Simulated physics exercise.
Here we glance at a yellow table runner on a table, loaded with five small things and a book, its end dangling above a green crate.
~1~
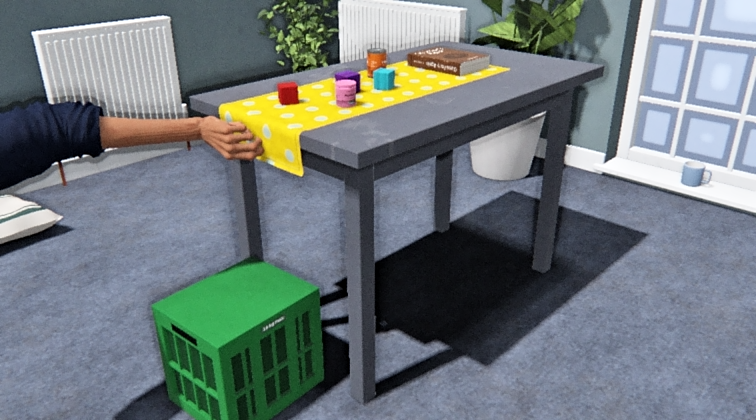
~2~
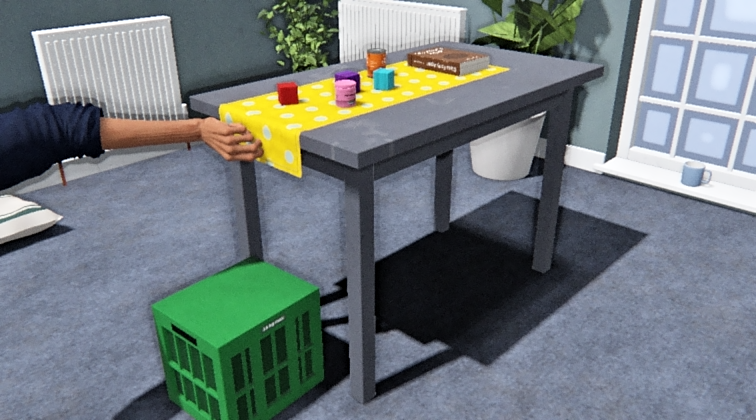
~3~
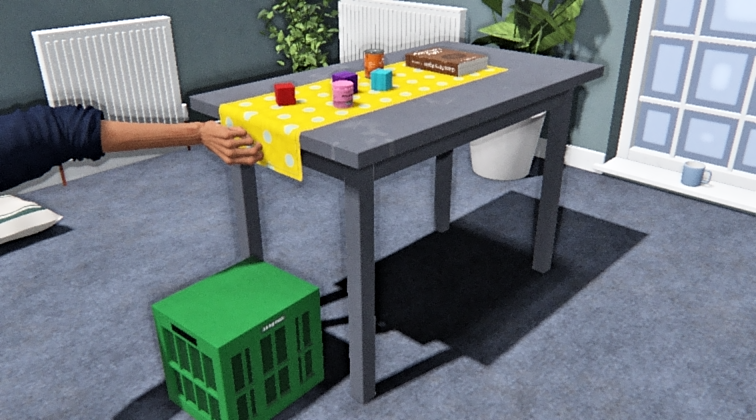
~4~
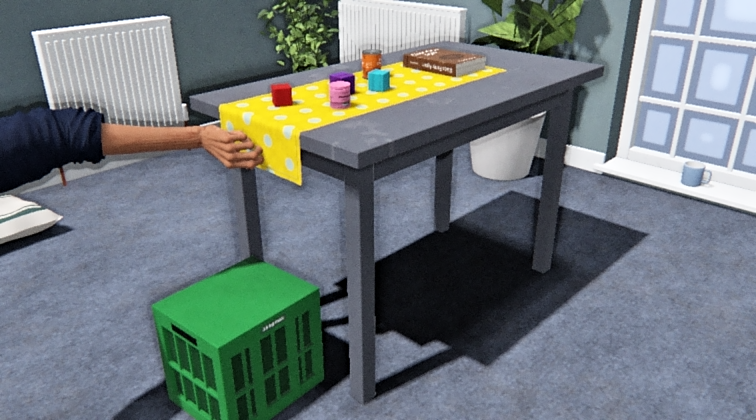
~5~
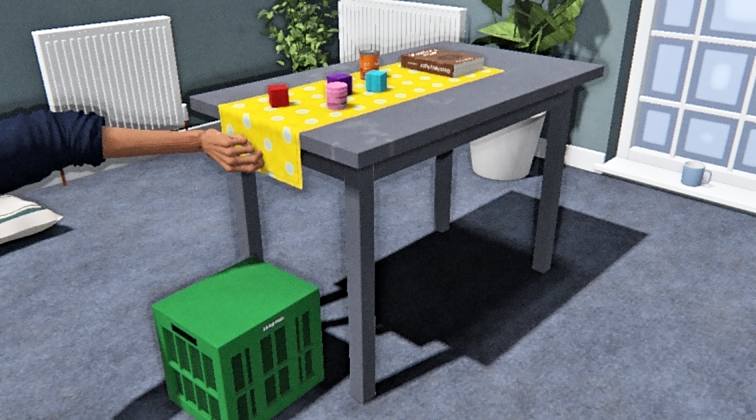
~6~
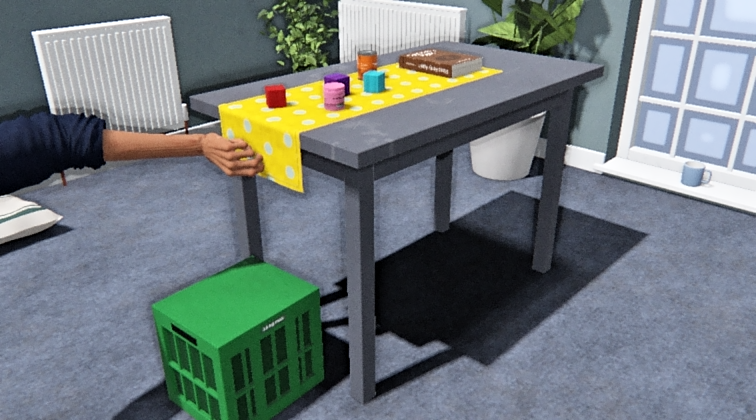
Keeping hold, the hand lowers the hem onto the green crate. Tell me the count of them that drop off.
The number that drops will be three.
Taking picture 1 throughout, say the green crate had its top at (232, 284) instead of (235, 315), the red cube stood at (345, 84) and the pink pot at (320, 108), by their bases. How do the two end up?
In the end the red cube is still on top and the pink pot is no longer on top.
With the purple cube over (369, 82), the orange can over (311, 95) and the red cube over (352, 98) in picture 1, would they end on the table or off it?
Result - purple cube still up, orange can down, red cube down.
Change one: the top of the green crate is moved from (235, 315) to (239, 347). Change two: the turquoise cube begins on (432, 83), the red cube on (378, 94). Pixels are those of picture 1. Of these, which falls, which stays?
As for the turquoise cube, it stays in place; as for the red cube, it leaves the top.
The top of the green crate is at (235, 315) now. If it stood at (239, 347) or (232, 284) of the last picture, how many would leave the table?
If so, 4 and 2.
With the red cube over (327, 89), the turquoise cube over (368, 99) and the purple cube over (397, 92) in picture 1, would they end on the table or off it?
Red cube dropped, turquoise cube dropped, purple cube kept.
Early on, hem near (264, 221); red cube gone.
Midway, hem near (266, 263); red cube and pink pot gone.
Finally, hem on the crate; red cube, pink pot and purple cube gone. Over the edge go three.
